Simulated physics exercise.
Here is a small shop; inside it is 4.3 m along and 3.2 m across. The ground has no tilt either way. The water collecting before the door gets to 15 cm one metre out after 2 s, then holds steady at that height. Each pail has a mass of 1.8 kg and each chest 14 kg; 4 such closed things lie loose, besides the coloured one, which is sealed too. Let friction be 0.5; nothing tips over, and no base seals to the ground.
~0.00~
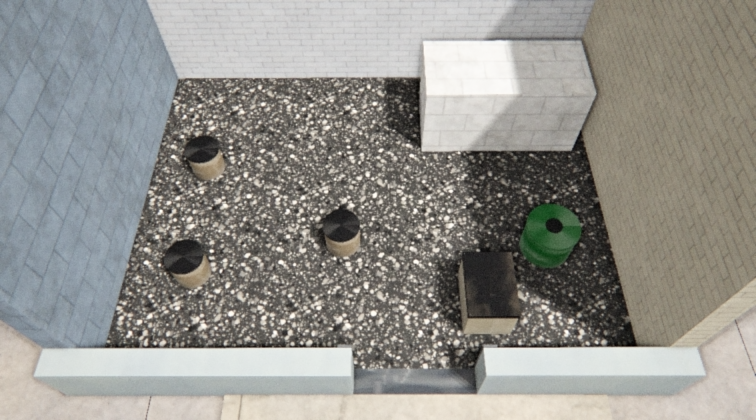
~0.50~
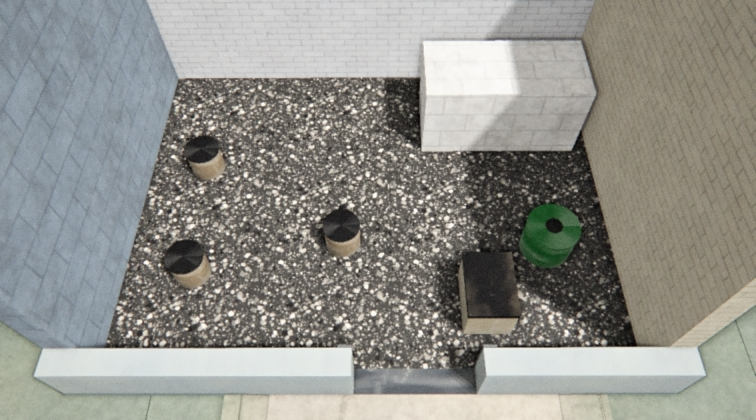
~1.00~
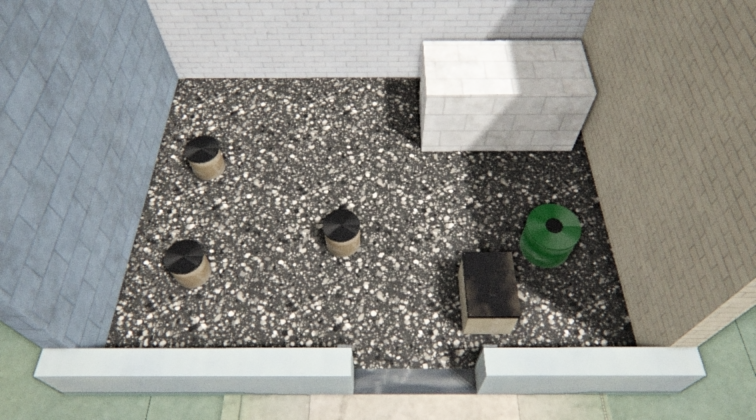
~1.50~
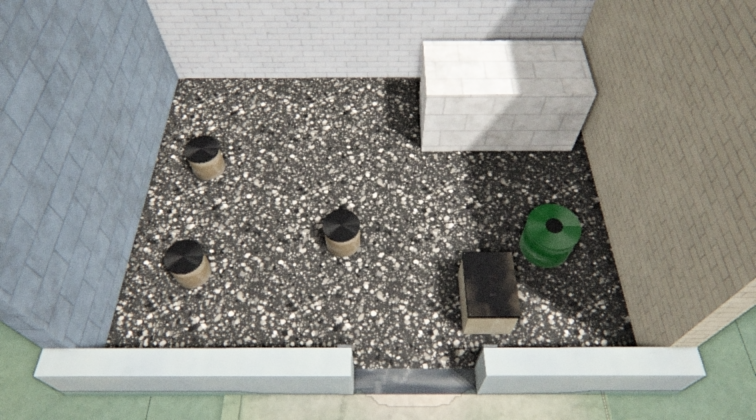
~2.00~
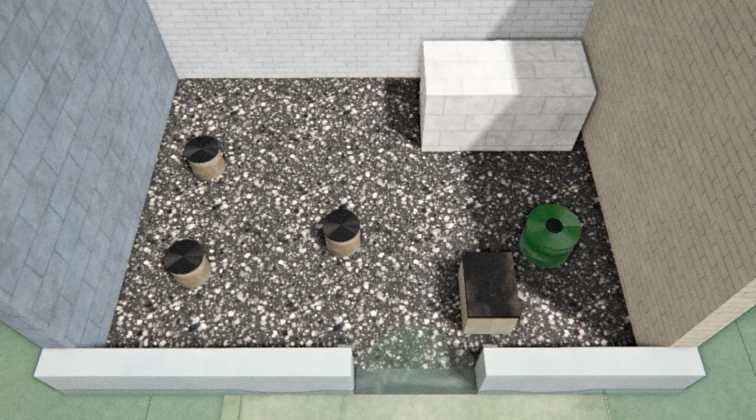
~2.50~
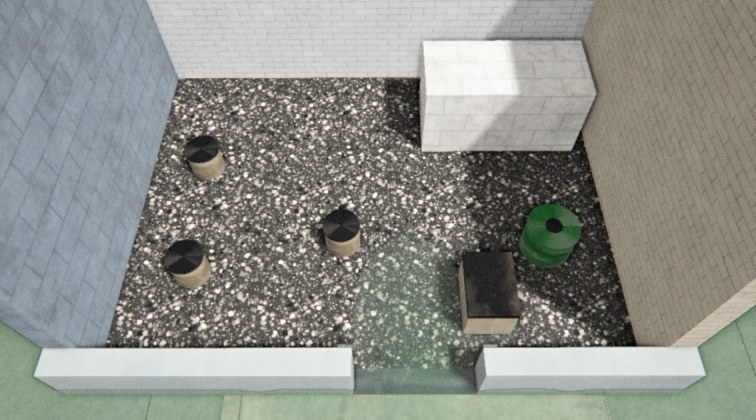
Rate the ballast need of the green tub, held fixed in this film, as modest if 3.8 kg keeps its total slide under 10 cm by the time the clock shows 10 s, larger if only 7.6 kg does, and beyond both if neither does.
Ballast need: Larger.
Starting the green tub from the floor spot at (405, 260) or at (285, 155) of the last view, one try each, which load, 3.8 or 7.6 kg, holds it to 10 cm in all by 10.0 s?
Well, first neither mass is sufficient, and next neither mass is sufficient.
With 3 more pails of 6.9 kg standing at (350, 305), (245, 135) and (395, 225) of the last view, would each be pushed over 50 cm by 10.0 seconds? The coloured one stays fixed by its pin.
Spot one stays inside, spot two stays inside, spot three crosses the limit.
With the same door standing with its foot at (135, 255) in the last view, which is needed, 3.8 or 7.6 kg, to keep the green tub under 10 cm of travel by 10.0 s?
If so, both fall short.
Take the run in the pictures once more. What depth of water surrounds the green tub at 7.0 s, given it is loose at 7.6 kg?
About 2 cm.
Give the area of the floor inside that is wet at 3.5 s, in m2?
I'd put it close to 4.5 m2.
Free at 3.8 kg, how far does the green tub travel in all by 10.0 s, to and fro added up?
Total path: Roughly 50 cm.
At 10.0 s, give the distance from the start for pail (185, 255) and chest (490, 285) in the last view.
In that order: 60 cm, 10 cm.
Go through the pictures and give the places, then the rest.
The first picture shows the green tub at (554, 226), on the bottom; water covers 0.0 m2; 0 of 5 have shifted.
The second picture shows the green tub at (554, 226) rests on the ground; 0.0 m2 under water; 0 of 5 have shifted.
The third picture shows the green tub at (554, 226) rests on the ground; water covers 0.0 m2; 0 of 5 have shifted.
The fourth picture shows the green tub at (554, 226) rests on the ground; 0.0 m2 under water; 0 of 5 have shifted.
The fifth picture shows the green tub at (554, 226), on the bottom; 0.2 m2 under water; 0 of 5 have shifted.
The sixth picture shows the green tub at (554, 226), on the bottom; 0.9 m2 under water; 0 of 5 have shifted.
After 3.5 s the green tub would be 0 cm from its start with 3.8 kg and 0 cm from its start with 7.6 kg; 0 cm of water round it then.
After 4.5 s the green tub would be 0 cm from its start with 3.8 kg and 0 cm from its start with 7.6 kg; 0 cm of water round it then.
After 7.0 s the green tub would be 1 cm from its start with 3.8 kg and 0 cm from its start with 7.6 kg; 2 cm of water round it then.
After 10.0 s the green tub would be 48 cm from its start with 3.8 kg and 0 cm from its start with 7.6 kg; 4 cm of water round it then.
